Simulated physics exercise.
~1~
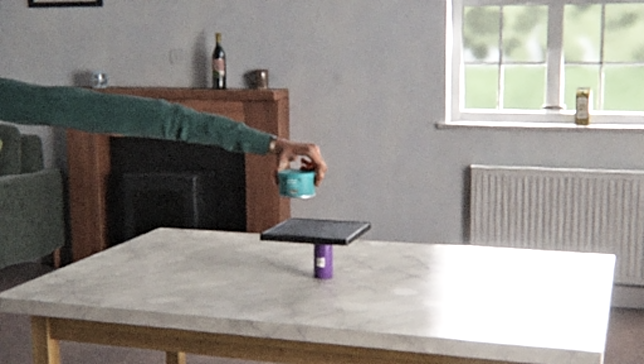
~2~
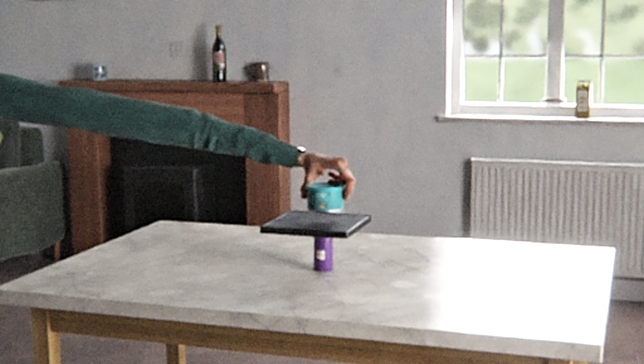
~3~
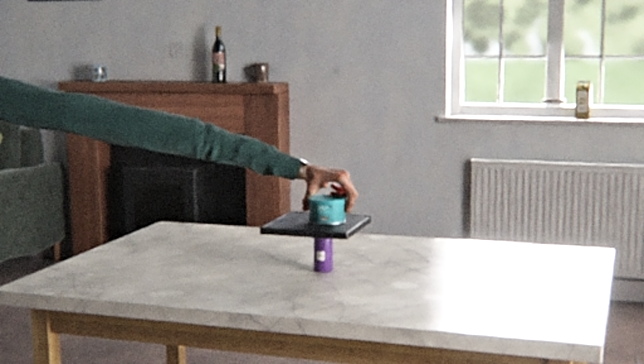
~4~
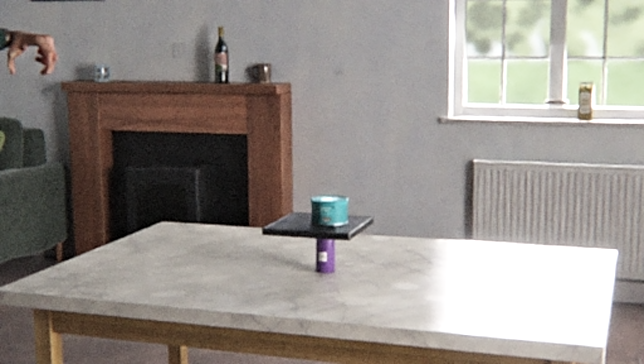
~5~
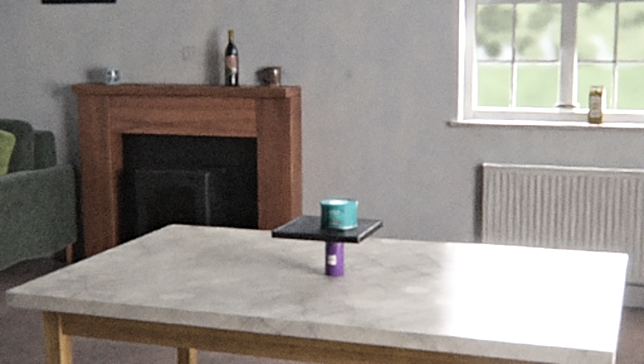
In a living room, a hand sets a turquoise tub on a balanced black lid.
